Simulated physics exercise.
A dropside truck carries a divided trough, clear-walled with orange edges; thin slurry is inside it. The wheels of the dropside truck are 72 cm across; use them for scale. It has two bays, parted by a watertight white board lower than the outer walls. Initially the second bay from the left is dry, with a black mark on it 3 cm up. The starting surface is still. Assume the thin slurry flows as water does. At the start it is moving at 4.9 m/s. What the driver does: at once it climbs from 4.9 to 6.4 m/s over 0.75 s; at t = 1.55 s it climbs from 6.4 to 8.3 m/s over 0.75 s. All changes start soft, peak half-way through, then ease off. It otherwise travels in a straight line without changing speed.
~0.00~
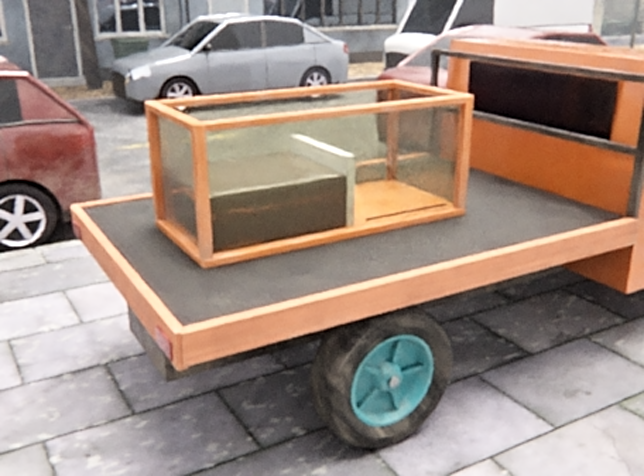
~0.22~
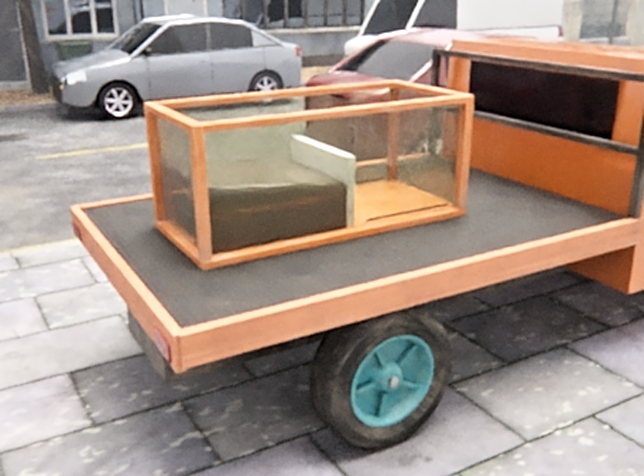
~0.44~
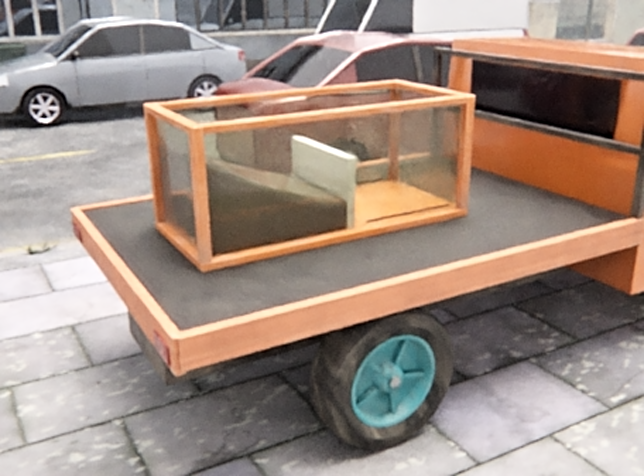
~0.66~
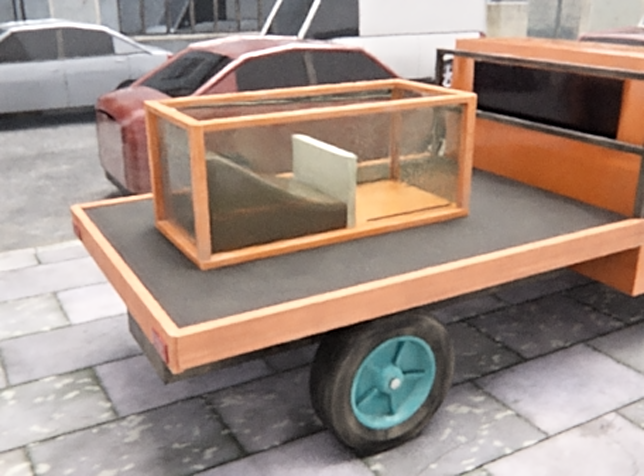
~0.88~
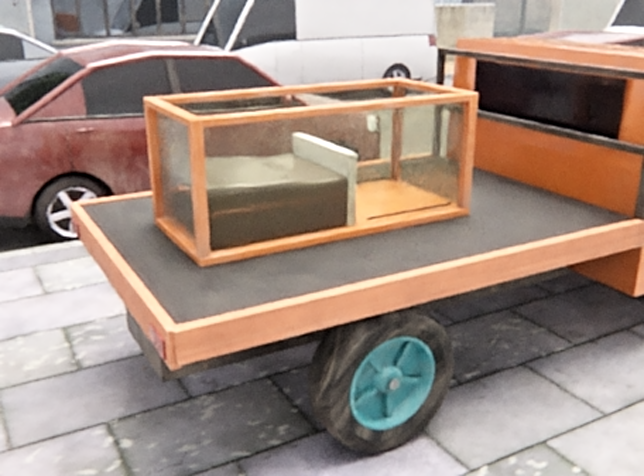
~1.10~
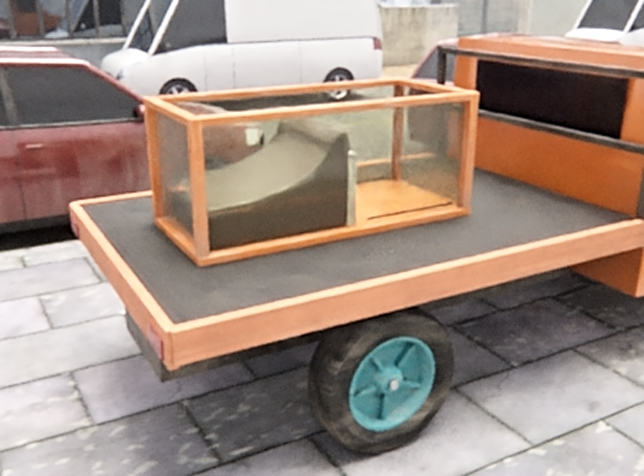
An orange truck rolls right past parked cars as dark liquid sloshes in its tank's left bay.
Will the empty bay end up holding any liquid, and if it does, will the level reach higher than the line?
Yes, but lower than the line.
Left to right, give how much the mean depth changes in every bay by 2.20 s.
Starting on the left, it's 1 down and then 1 up.
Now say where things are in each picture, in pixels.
In the first frame, surface heights from the left, (273, 180), dry; board top at (352, 157); the front is on the right, levels are read along the near wall; a wheel hub at (398, 385).
In the second frame, surface heights from the left, (273, 181), dry.
In the third frame, surface heights from the left, (273, 186), dry.
In the fourth frame, surface heights from the left, (273, 183), dry.
In the fifth frame, surface heights from the left, (273, 178), dry.
In the sixth frame, surface heights from the left, (272, 186), dry; a wheel hub at (398, 388).
After 1.60 s the mean depths from the left are 28, 1 cm.
After 2.20 s the mean depths from the left are 28, 1 cm.
After 2.80 s the mean depths from the left are 27, 2 cm.
After 5.28 s the mean depths from the left are 27, 2 cm.
